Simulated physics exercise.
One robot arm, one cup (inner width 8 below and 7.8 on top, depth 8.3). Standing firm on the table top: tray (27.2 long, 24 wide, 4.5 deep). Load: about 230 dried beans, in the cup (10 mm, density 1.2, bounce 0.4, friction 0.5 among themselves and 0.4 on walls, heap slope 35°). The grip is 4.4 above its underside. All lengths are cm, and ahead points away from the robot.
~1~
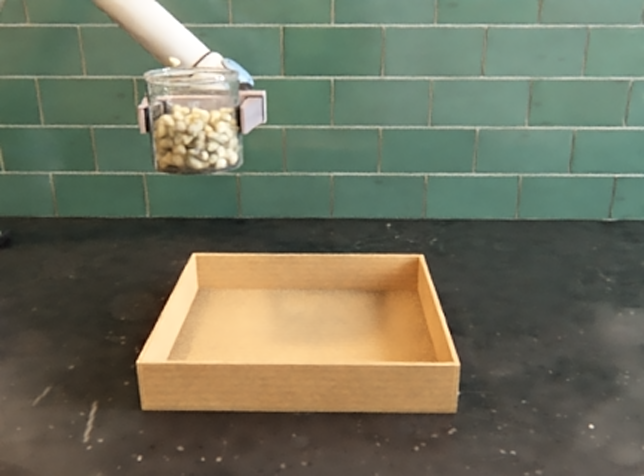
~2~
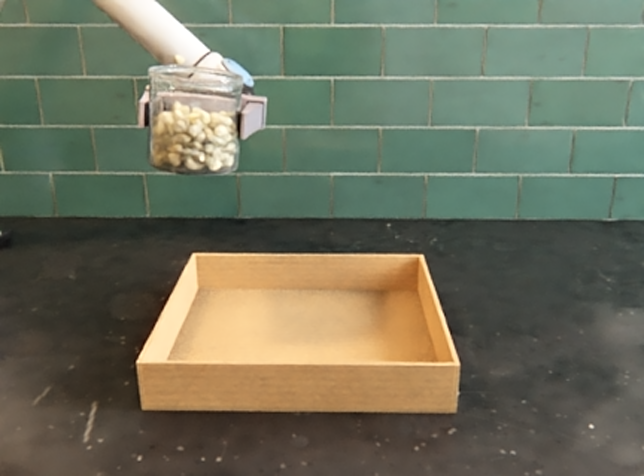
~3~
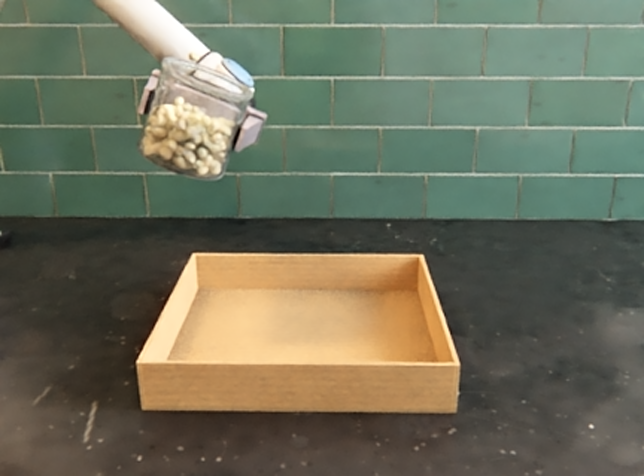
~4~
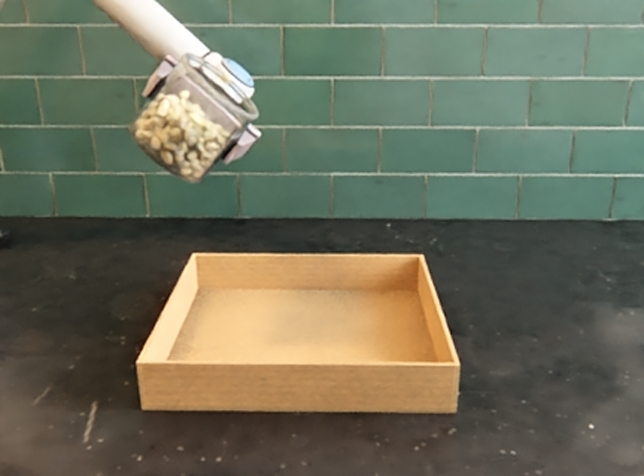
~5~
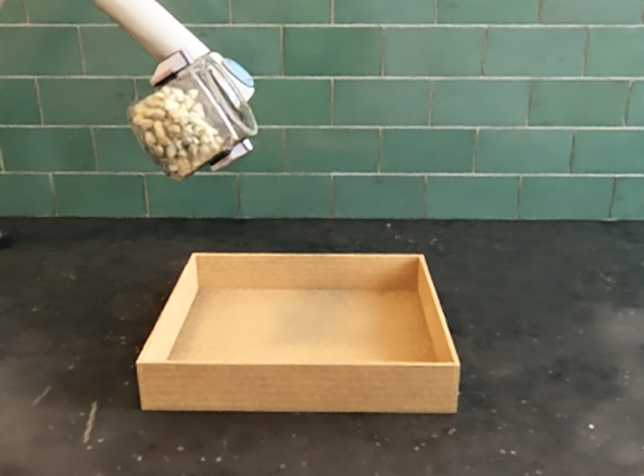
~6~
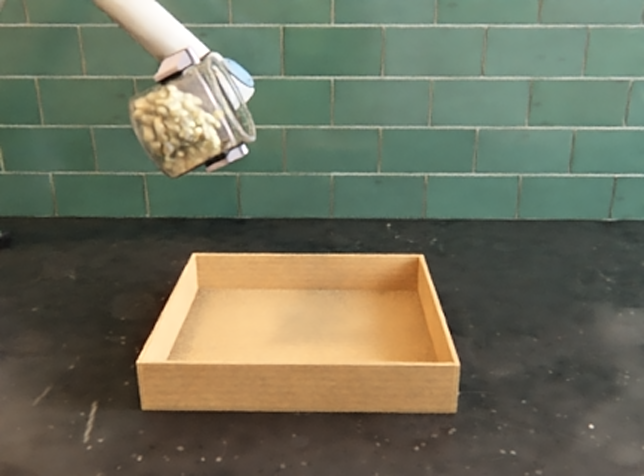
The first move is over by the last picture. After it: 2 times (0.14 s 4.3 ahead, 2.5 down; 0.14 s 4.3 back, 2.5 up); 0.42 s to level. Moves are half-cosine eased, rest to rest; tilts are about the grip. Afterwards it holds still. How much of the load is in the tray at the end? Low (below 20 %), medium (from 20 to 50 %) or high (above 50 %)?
In the tray the share is low, below 20 %.
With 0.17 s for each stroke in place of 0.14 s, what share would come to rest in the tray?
Then about 0 per cent.
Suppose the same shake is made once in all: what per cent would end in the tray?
Then about 0 per cent.
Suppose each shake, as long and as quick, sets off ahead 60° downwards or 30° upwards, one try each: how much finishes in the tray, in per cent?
About 0 and 35 per cent.
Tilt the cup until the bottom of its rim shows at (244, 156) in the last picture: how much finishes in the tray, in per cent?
Some 45 per cent.
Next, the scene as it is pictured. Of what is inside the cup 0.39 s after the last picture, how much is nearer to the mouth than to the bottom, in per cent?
Some 25 per cent.
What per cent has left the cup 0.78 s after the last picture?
Near 5 per cent so far.
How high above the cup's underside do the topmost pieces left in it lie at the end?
About 7.5 cm.
Then, 0.39 s after the last picture, tilted 64° forward, highest piece 23 above the table; 226 in the cup, 3 in flight or on a rim.
Then, 0.78 s after the last picture, tilted 29° forward, highest piece 25 above the table; 223 in the cup, 5 in the tray, 1 in flight or on a rim.
Then, 1.18 s after the last picture, level, highest piece 27 above the table; 223 in the cup, 6 in the tray.
Then, 2.23 s after the last picture, level, highest piece 27 above the table; 223 in the cup, 6 in the tray.
Final count, 223 in the cup, 6 in the tray. That is 3 % in the tray.
